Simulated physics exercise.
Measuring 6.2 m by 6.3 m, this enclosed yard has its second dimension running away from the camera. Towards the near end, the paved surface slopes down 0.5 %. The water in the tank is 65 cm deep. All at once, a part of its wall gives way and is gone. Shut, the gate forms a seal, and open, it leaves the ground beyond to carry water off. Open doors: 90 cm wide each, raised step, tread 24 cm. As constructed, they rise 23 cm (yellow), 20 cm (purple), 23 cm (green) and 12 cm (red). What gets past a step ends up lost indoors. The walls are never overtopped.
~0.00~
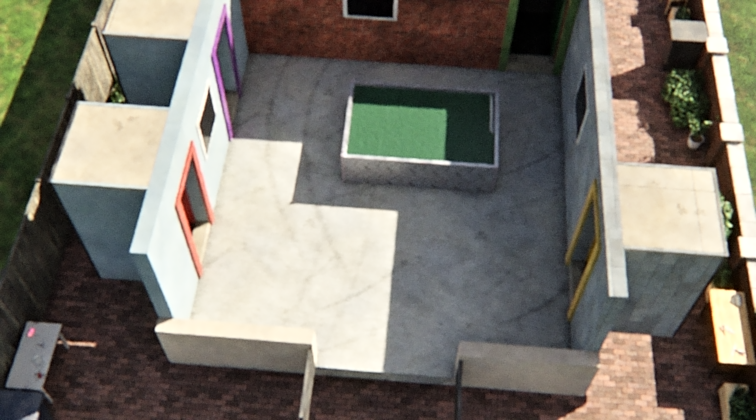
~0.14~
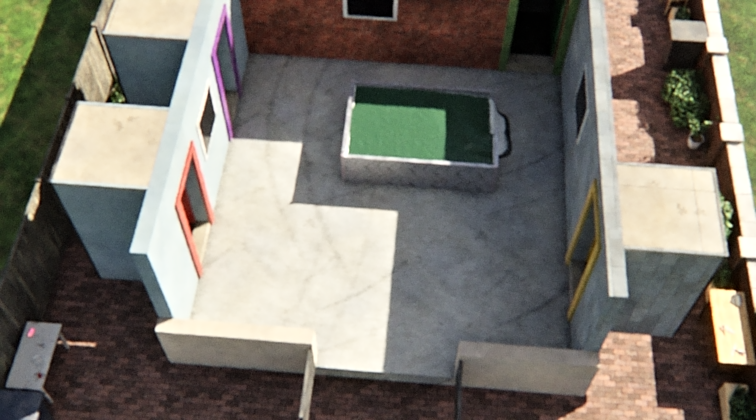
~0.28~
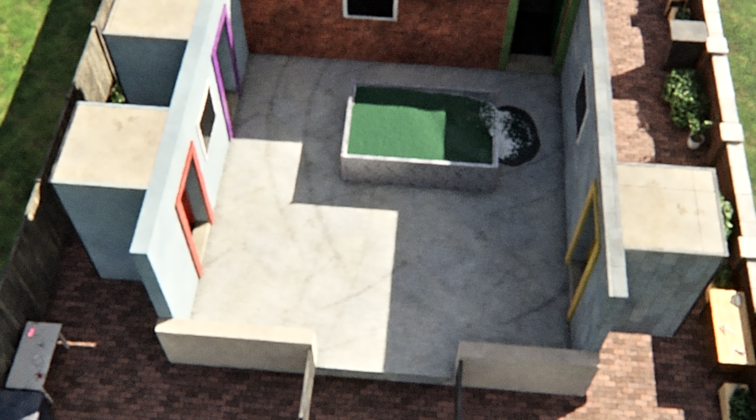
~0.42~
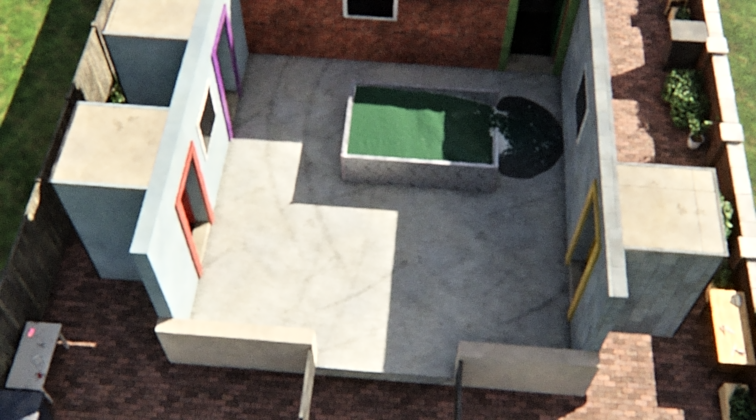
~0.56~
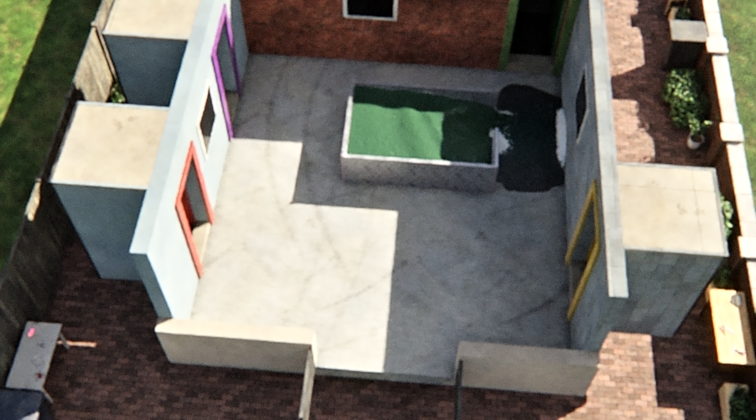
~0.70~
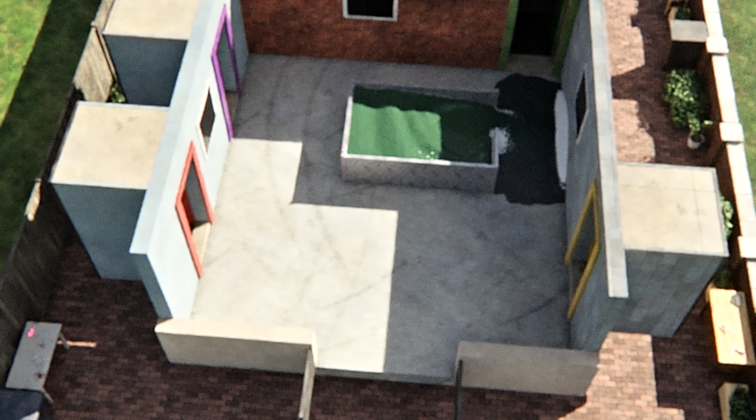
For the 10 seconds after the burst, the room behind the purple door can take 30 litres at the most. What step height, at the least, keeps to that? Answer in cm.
I would say about 7 cm.
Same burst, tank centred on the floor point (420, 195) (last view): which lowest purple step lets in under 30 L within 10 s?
You'd need some 7.0 cm.
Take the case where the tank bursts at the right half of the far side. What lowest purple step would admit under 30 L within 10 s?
At least roughly 12.5 centimetres tall.
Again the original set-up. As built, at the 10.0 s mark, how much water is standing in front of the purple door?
About 8.5 centimetres deep.
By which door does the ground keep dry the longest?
Last: Red.
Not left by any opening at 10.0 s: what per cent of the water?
Close to 88 per cent is still present.
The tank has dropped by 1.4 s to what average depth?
About 50 cm.
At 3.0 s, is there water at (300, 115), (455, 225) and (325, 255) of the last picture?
First bone-dry, second wet through, third bone-dry.
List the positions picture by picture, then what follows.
The first frame shows still water, 65 cm deep, in the tank at (422, 125); the purple door at (227, 80) is dry.
In the second frame, the gap is at (492, 128), the front 0.3 m out at (505, 152); the back of the tank holds 65 cm.
In the third frame, the gap is at (492, 128), the front 0.8 m out at (534, 147); the back of the tank holds 65 cm.
In the fourth frame, water pours out at (492, 129) and has run 1.3 m, to (560, 148); about 7 cm deep outside, 65 cm at the back.
In the fifth frame, the front is at (562, 104), 1.4 m from the gap at (492, 128); 2.6 m2 of floor is wet, 65 cm left at the back.
In the sixth frame, the gap is at (492, 128), the front 1.6 m out at (561, 87); the back of the tank holds 65 cm; the purple door at (227, 80), 4.9 m from the gap, is still 4.9 m from the nearest water.
After 1.4 s water covers 10 % of the floor, deepest (52 cm) near (558, 80); it has not reached the purple door.
After 3.0 s water covers 45 % of the floor, deepest (35 cm) near (558, 80); it has not reached the purple door.
After 10.0 s water covers 95 % of the floor, deepest (13 cm) near (186, 342); 8 cm at the purple door, 0 litres in over its 20 cm step.
At the purple door as built, the water arrived by 3.9 s and peaked near 11 cm at 5.4 s.
Run again over the same 10 s with other heights there, 49 litres in over 5.5 cm, 23 litres over 7.5 cm. The limit of 30 litres is kept from about 7 cm up.
